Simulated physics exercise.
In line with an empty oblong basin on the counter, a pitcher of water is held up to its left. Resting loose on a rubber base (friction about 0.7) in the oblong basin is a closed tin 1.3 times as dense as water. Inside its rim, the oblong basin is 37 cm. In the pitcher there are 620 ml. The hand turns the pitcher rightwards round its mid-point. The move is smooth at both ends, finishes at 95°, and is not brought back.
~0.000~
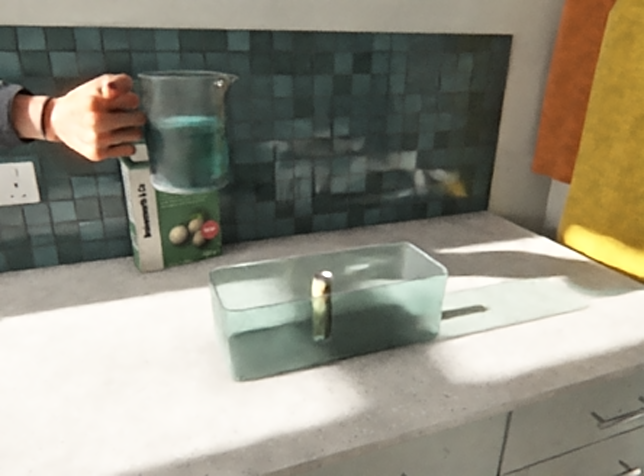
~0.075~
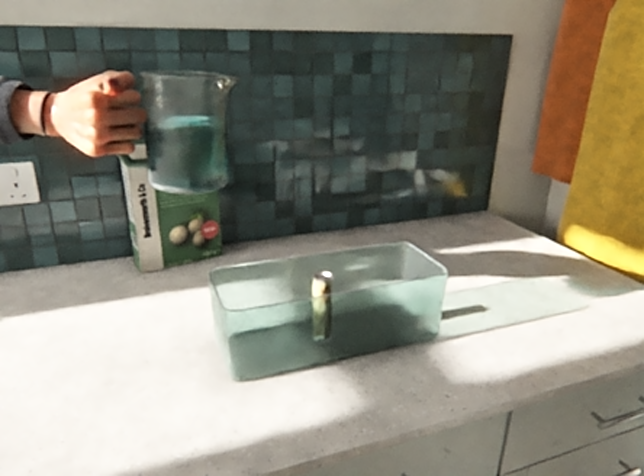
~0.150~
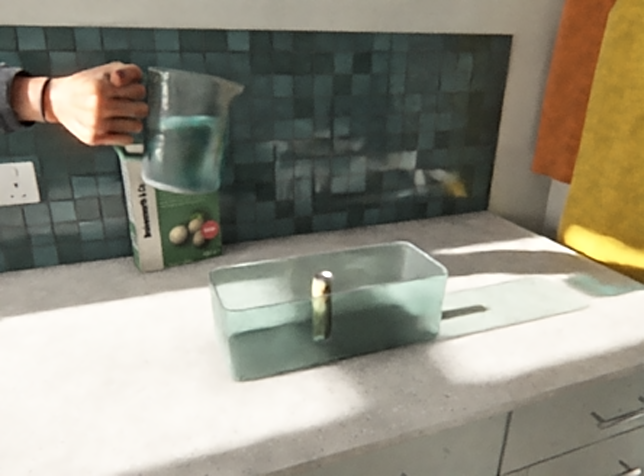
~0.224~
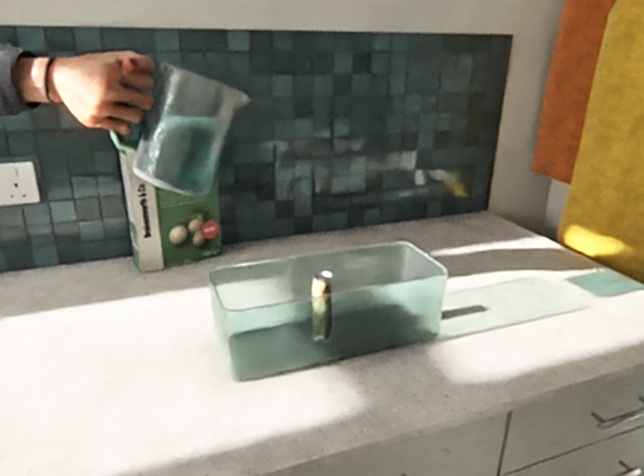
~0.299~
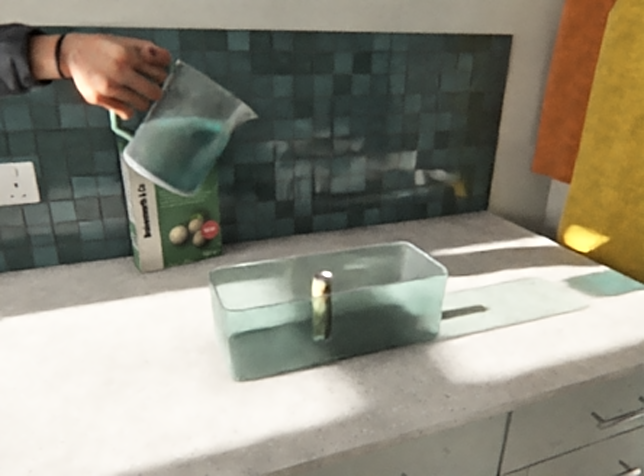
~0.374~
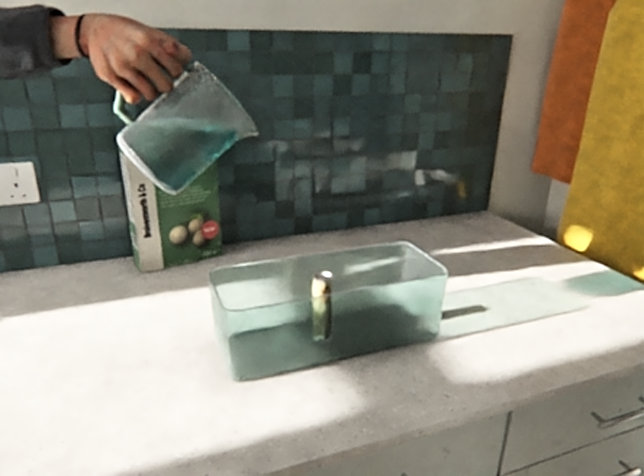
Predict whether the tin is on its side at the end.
It keels over.
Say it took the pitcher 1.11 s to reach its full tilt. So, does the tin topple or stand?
Then it tips over.
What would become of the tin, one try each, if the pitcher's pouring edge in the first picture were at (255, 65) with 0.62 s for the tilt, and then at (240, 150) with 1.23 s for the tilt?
First it stays on its base; then it stays on its base.
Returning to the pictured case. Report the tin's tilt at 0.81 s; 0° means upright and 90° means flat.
About 0 degrees.
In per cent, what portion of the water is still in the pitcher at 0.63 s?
Roughly 74 %.
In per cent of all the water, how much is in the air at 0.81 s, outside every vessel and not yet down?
Close to 32 %.
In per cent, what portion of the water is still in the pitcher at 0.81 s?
Near 34 percent, more or less.
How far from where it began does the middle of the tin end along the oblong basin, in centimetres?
Around 12.0 cm.
By 0.63 s the tilt is 91° and 74 per cent is still to pour; the tin stands where it began.
By 0.81 s the tilt is 95° and 34 per cent is still to pour; the tin stands 1 cm from where it began.
By 1.01 s the tilt is 95° and 15 per cent is still to pour; the tin leans 21°.
By 1.22 s the tilt is 95° and 7 per cent is still to pour; the tin lies on its side.
At rest the tin lies on its side.
